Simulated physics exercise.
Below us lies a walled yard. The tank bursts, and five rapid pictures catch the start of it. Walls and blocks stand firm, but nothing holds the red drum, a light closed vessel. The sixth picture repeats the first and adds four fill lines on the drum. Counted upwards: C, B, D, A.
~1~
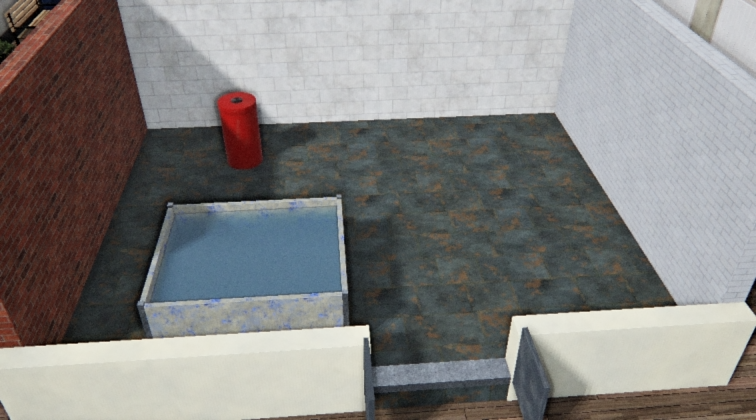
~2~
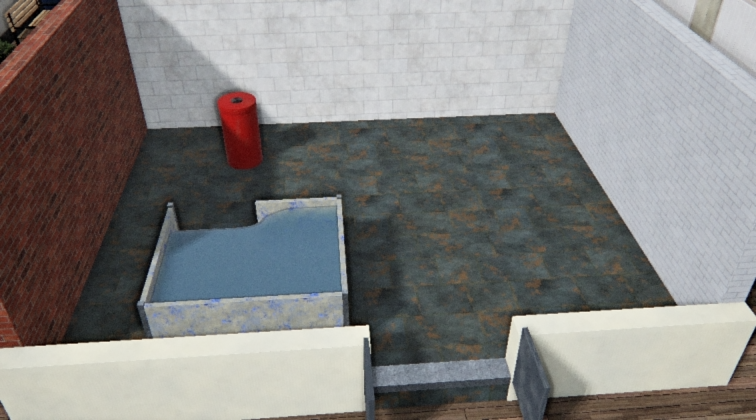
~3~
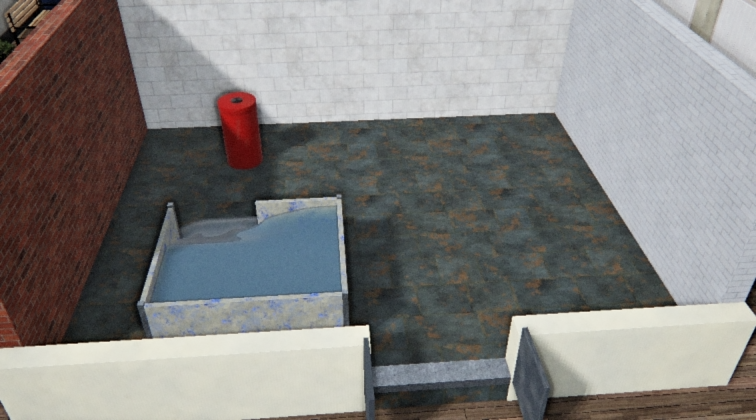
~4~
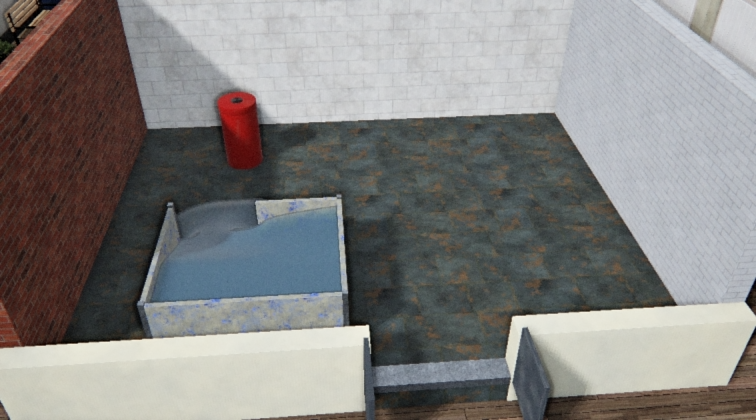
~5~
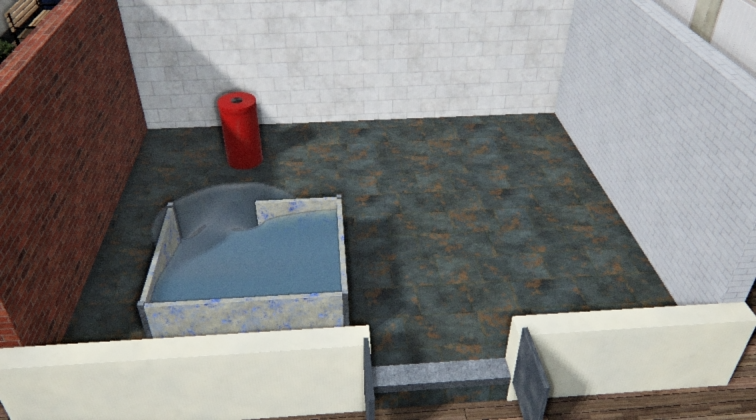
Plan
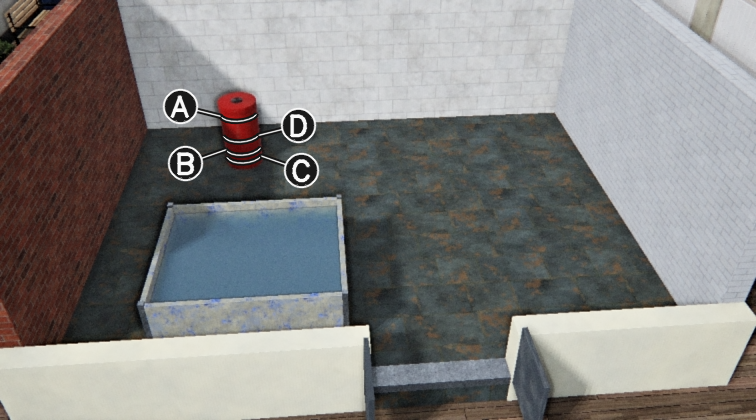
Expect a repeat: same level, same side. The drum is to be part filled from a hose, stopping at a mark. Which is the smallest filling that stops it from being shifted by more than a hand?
Level D.
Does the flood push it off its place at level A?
No.
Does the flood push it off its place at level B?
Yes, that goes wrong.
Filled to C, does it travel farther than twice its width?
Yes, it does.
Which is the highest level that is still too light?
That is level B.
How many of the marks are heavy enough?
Two of the four.
In white, A at (237, 121); B at (242, 155); C at (243, 163); D at (240, 142); from the bottom up C, B, D, A.
With A, it does not move.
With B, it is pushed about its own width away.
With C, it is pushed about 6 times its own width away.
With D, it does not move.
